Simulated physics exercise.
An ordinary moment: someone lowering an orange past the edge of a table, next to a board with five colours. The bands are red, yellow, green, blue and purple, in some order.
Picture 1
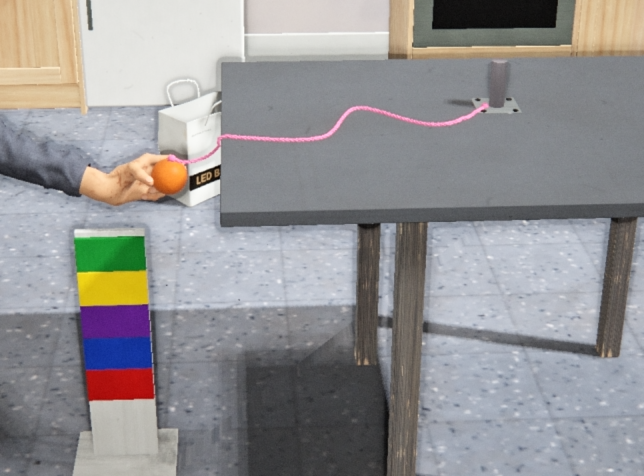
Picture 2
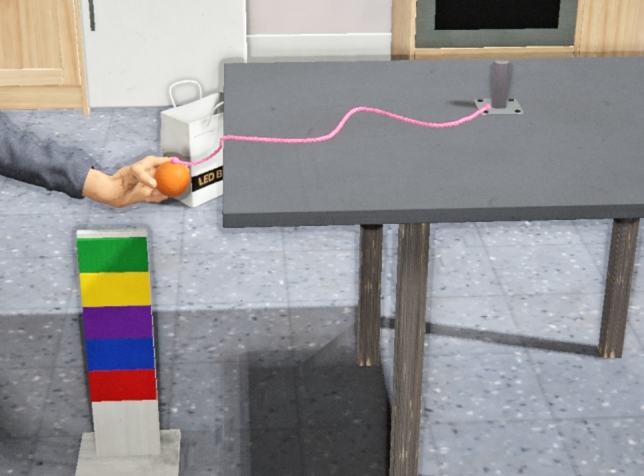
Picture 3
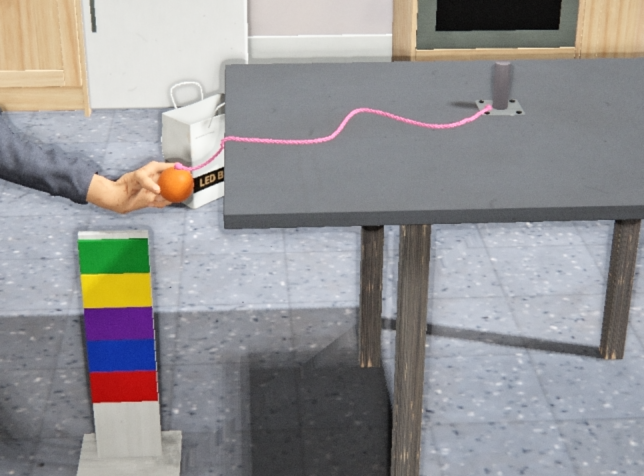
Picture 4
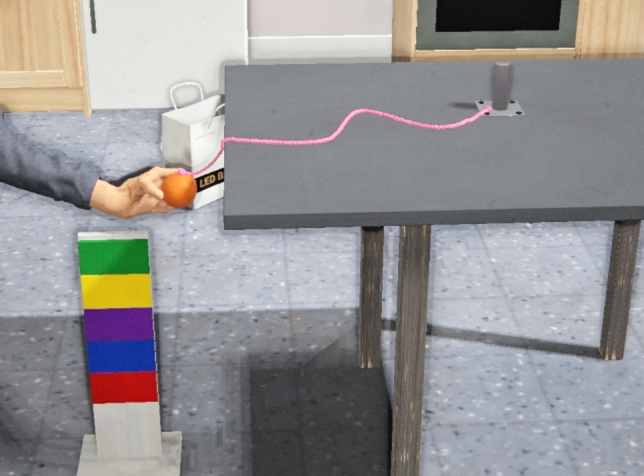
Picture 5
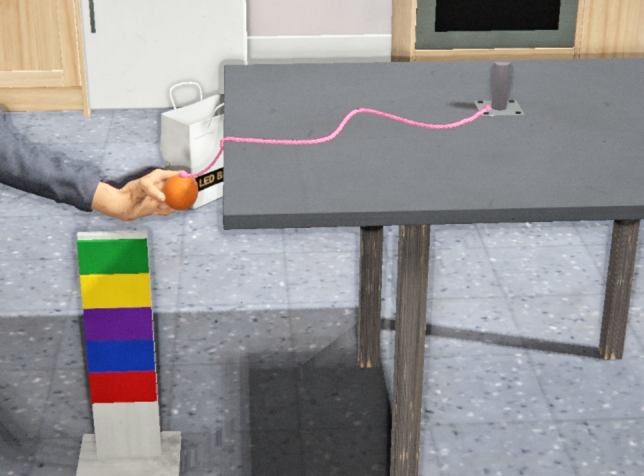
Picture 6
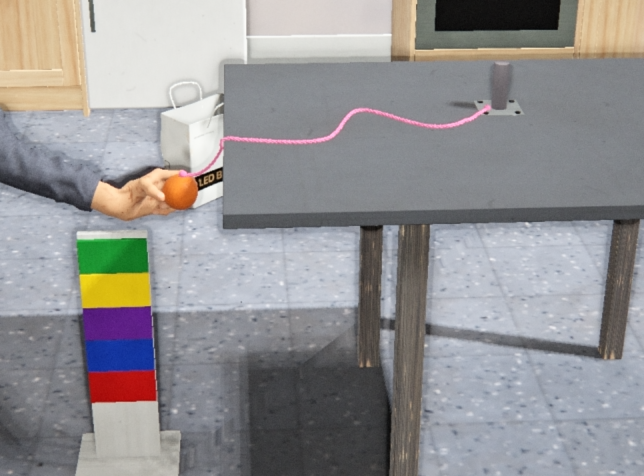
In a room with a speckled floor, a hand holds an orange ball by the left edge of a dark table, a pink cord running from it to a small post on top. The hand and ball shift slightly right and down, then stay still beside a stand with coloured bands.
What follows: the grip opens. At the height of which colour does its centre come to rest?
Its centre hangs level with the yellow band.
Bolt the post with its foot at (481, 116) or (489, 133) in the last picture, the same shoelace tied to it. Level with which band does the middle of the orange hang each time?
Try by try: Purple; purple.
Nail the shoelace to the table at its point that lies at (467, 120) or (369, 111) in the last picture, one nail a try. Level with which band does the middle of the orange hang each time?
It would be yellow; green.
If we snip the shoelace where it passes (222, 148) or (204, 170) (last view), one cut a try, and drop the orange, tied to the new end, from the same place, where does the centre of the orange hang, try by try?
Near (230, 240) and (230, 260).
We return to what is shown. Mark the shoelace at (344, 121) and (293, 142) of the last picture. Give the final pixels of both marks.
At (292, 127), then (222, 153).
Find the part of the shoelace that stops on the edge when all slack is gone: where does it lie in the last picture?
Near (312, 142).
Soon after, orange near (195, 285); level with yellow.
After that, orange near (262, 273); level with yellow.
And then, orange near (225, 287); level with yellow.
In the end, orange near (219, 287); level with yellow. Its middle rests at the yellow band.
